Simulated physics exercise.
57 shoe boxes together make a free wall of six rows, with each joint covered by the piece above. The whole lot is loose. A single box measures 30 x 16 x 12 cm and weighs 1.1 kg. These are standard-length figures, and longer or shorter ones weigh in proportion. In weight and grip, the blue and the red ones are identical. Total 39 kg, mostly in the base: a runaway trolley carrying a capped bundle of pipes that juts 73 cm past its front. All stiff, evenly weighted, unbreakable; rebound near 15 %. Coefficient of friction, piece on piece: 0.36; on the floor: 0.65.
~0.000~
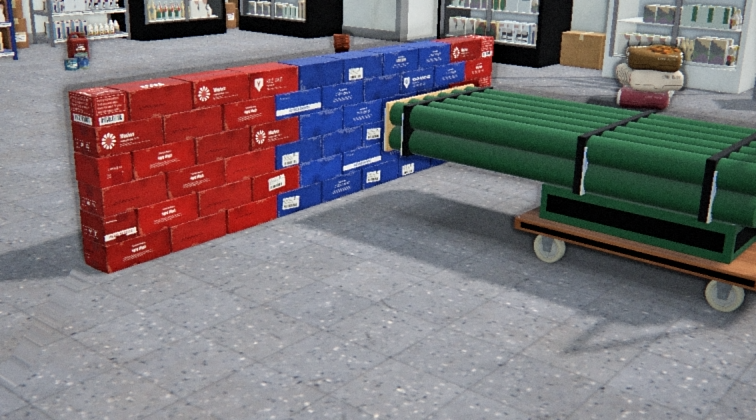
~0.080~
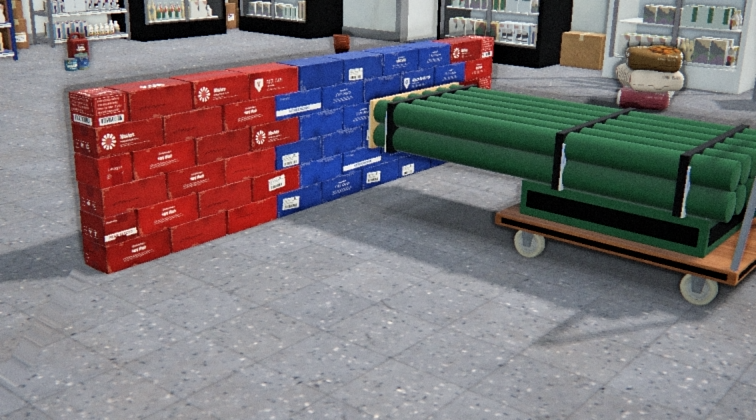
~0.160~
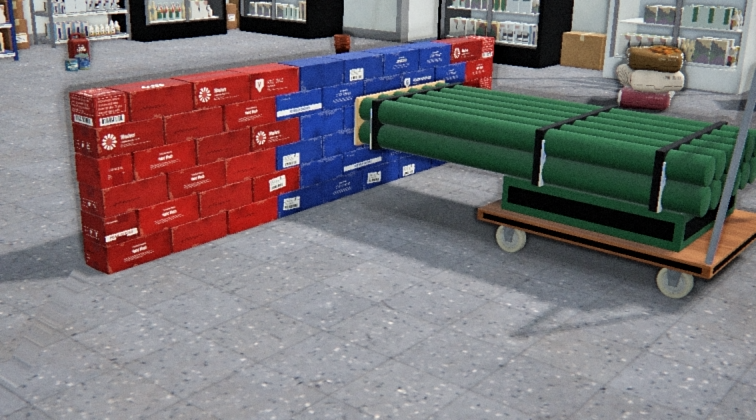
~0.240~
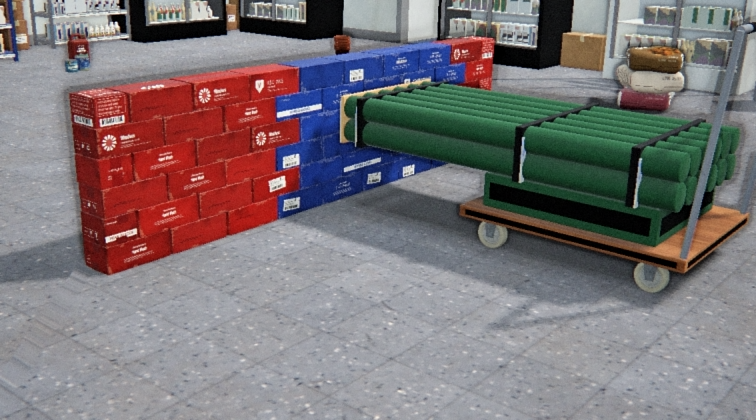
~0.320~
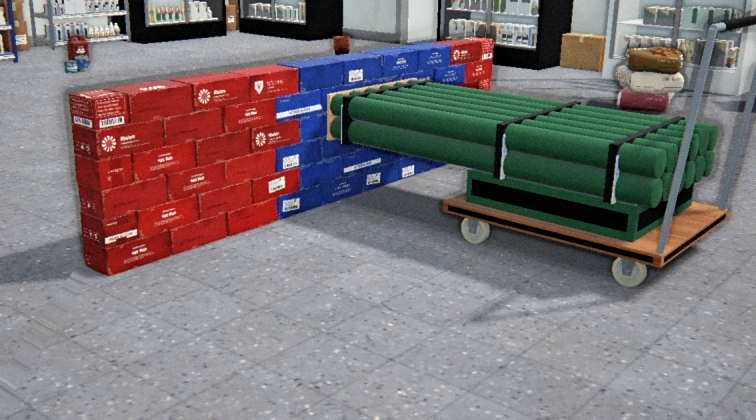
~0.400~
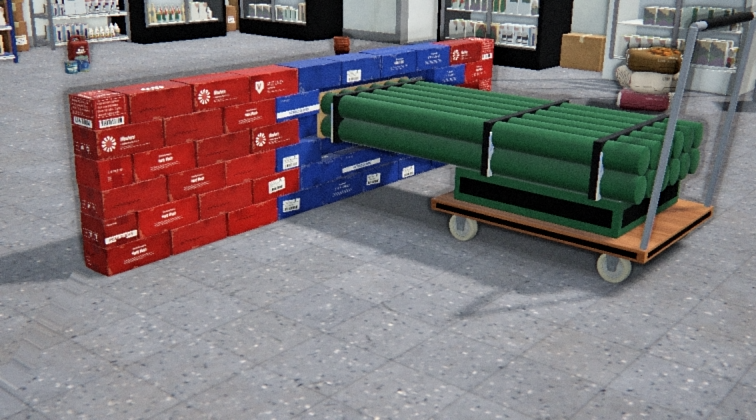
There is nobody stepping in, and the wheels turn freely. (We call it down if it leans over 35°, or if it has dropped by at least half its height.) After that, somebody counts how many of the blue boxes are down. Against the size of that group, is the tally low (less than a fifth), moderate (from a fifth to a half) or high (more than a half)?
High.
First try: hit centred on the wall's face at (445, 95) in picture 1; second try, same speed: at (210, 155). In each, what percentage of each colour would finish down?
You'd get red at 20 followed by 50, and blue at 40 followed by 10 percent.
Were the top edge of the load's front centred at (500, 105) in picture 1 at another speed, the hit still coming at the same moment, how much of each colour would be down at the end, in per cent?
Down at the end: Red 0 per cent, blue 50 per cent.
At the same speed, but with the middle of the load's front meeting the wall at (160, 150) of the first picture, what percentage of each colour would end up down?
In that case red 60, blue 10 per cent.
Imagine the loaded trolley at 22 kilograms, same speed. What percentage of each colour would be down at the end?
Down by colour: Red 10, blue 60 per cent.
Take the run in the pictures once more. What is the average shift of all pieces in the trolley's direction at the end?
Averaged out, it's some 15 centimetres.
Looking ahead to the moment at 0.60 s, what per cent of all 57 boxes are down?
0 per cent by then.
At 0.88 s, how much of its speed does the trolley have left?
Speed: Around 0.5 m/s.
After 0.60 s, load 19 cm past the wall's line, still rolling; none of the 27 blue boxes down (0 of 57 in all colours); top blue box 11 cm from its place.
After 0.88 s, load 33 cm past the wall's line, still rolling; 15 of the 27 blue boxes down (16 of 57 in all colours); top blue box 23° from how it stood, 52 mm lower.
After 1.30 s, load 50 cm past the wall's line, still rolling; 16 of the 27 blue boxes down (18 of 57 in all colours); top blue box on its side.
In the end (3.0 s), load 77 cm past the wall's line, stopped; 16 of the 27 blue boxes down (18 of 57 in all colours); top blue box on its side; top red box unmoved. That is 59 per cent. From the last view, middles, top blue box near (198, 171), top red box near (476, 49).
